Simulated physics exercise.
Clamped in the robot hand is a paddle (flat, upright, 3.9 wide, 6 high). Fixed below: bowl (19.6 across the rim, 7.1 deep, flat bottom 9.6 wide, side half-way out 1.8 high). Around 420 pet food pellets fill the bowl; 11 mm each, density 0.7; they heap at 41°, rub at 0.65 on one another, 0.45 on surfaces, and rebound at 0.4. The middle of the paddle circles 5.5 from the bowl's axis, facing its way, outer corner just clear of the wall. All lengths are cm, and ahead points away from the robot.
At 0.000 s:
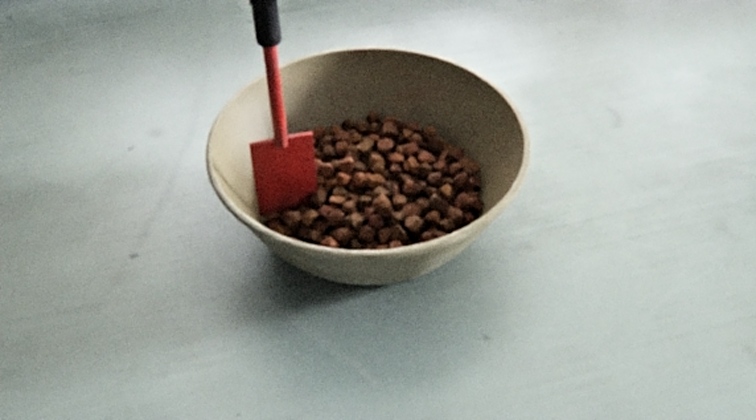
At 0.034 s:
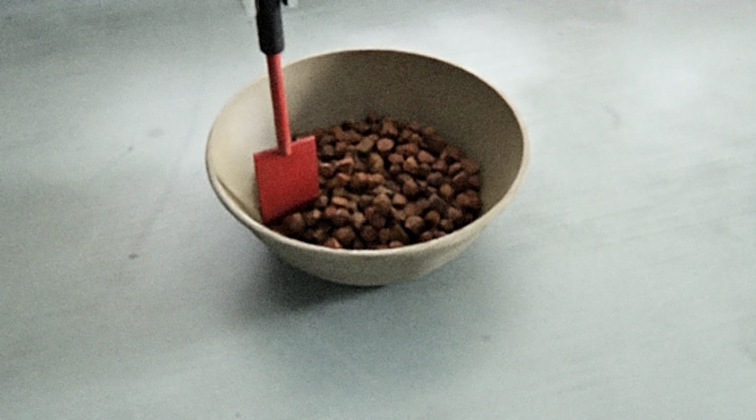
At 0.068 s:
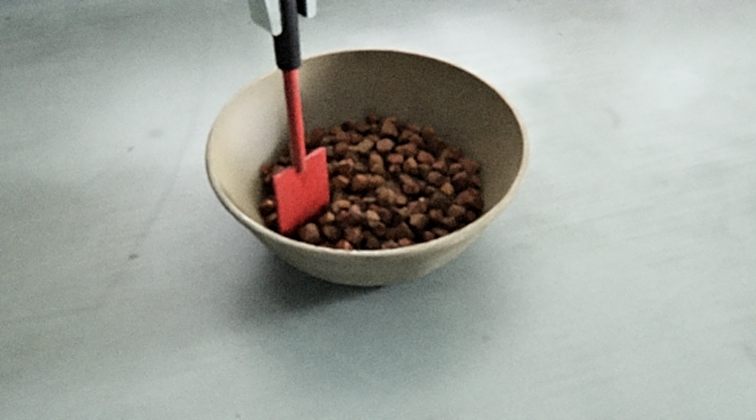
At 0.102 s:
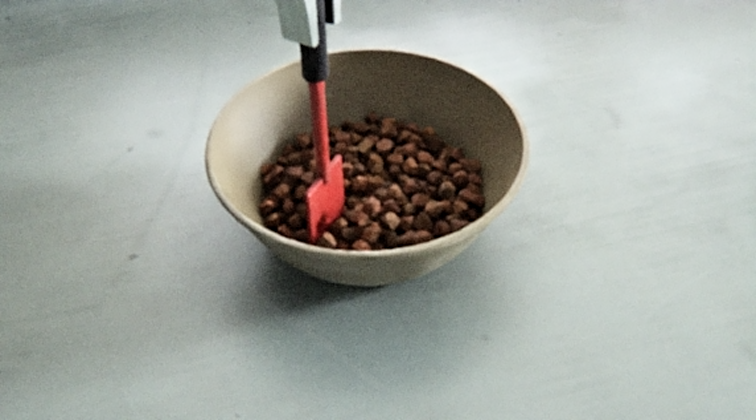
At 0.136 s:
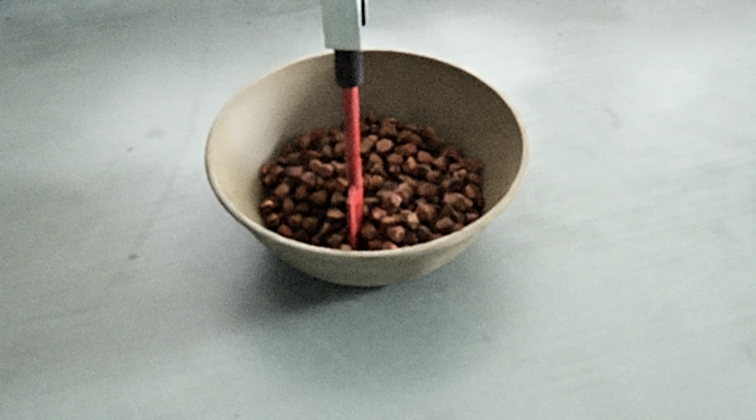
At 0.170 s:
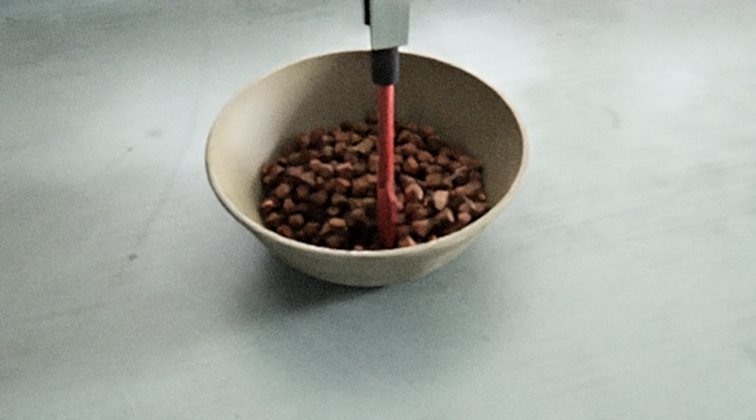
A red paddle in a robot hand sweeps rightward through brown pellets in a bowl.
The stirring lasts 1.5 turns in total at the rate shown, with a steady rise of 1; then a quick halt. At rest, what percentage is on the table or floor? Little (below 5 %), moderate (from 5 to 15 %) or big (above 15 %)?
Answer: Moderate; from 5 to 15 % of the pet food pellets finish on the table or floor.
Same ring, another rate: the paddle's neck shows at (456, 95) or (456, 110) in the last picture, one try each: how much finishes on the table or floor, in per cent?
Some 30 and 25 per cent.
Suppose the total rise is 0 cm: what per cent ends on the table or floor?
About 15 per cent.
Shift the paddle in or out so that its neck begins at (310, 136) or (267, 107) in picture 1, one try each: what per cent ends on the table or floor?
Some 0 and 0 per cent.
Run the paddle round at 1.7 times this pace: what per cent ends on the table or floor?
About 25 per cent.
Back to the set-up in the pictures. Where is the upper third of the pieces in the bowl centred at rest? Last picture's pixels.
Near (411, 156).
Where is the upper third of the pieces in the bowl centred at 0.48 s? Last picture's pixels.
Around (334, 118).
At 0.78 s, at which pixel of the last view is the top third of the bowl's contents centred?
Near (401, 226).
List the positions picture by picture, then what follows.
The paddle neck at (278, 119), 0° round; upper third of the load around (382, 184), from x 265 to 475, top at y 115; 423 in the bowl, in the first frame.
The paddle neck at (282, 127), 8° round; upper third of the load around (381, 189), from x 265 to 475, top at y 120, in the second frame.
The paddle neck at (297, 143), 28° round; upper third of the load around (378, 193), from x 265 to 475, top at y 120, in the third frame.
The paddle neck at (322, 155), 47° round; upper third of the load around (385, 198), from x 265 to 475, top at y 120, in the fourth frame.
The paddle neck at (353, 161), 67° round; upper third of the load around (396, 198), from x 265 to 475, top at y 120, in the fifth frame.
The paddle neck at (386, 159), 86° round; upper third of the load around (413, 198), from x 265 to 480, top at y 120; 423 in the bowl, in the sixth frame.
After 0.48 s, 263° round, highest piece 9 above the table; 404 in the bowl, 12 on the table or floor, 7 in flight or on the tool.
After 0.78 s, 80° round, highest piece 8 above the table; 388 in the bowl, 31 on the table or floor, 4 in flight or on the tool.
After 1.14 s, 180° round, highest piece 7 above the table; 386 in the bowl, 37 on the table or floor.
After 1.84 s, 180° round, highest piece 7 above the table; 386 in the bowl, 37 on the table or floor.
In the end, 386 in the bowl, 37 on the table or floor. That is 9 % on the table or floor.
